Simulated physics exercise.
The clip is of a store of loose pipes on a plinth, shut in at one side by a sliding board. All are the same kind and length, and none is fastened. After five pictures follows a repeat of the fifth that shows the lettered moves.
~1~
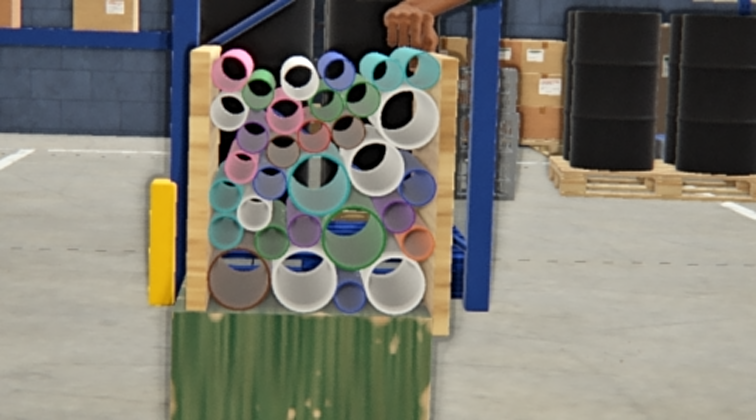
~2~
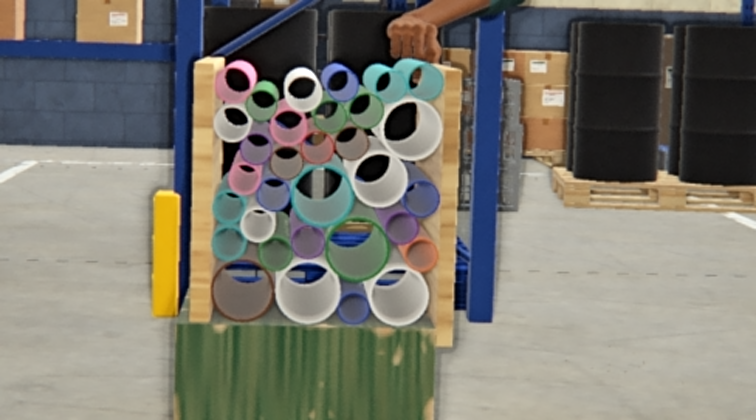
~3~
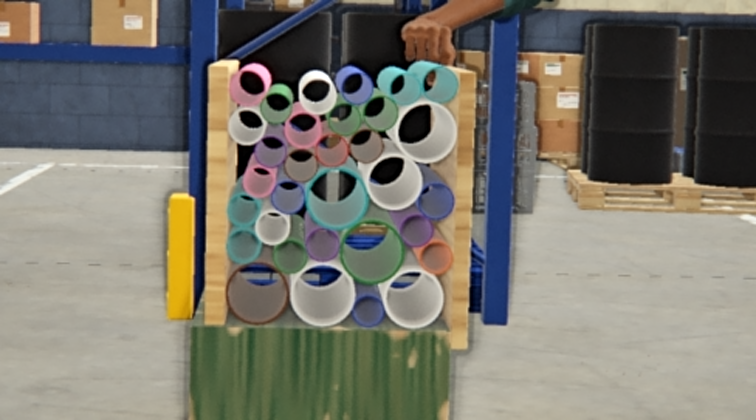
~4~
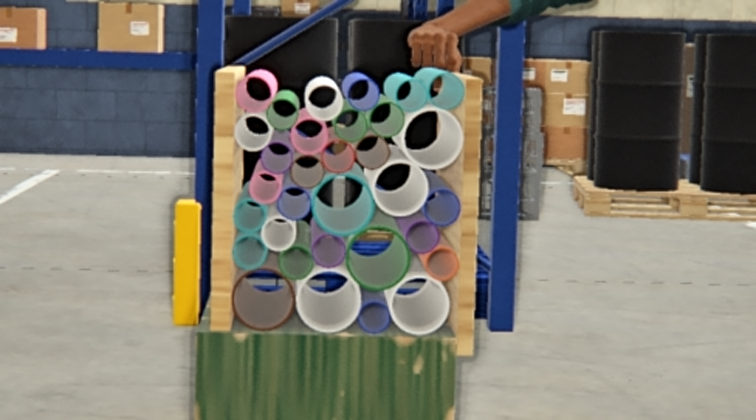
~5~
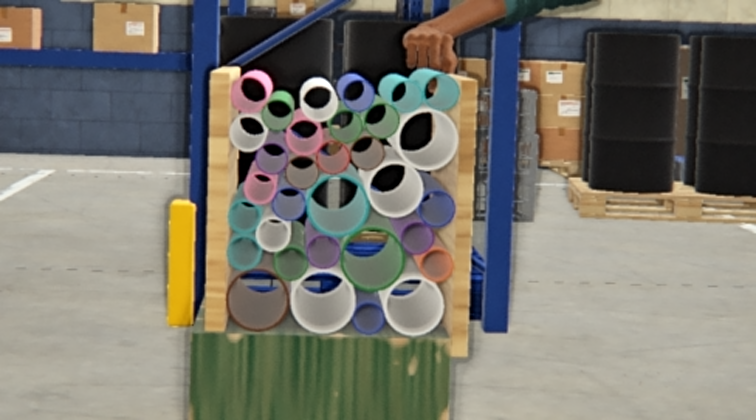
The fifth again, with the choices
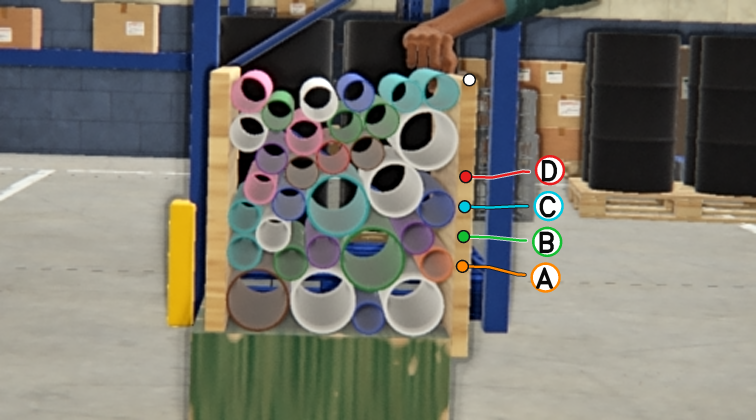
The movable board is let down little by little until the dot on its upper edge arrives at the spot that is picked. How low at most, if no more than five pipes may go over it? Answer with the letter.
Down to B.
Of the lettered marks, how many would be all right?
Three of the four.
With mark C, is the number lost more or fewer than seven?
Fewer than seven.
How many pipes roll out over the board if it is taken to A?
With A, six.
On the copy, A at (463, 267); B at (464, 236); C at (465, 207); D at (466, 177); the white dot at (470, 80).
On B. First, top of the board (458, 147).
Then, top of the board (455, 224).
Finally, top of the board (455, 235), five out over the board.
By contrast, A six out over the board; C five out over the board; D one out over the board.
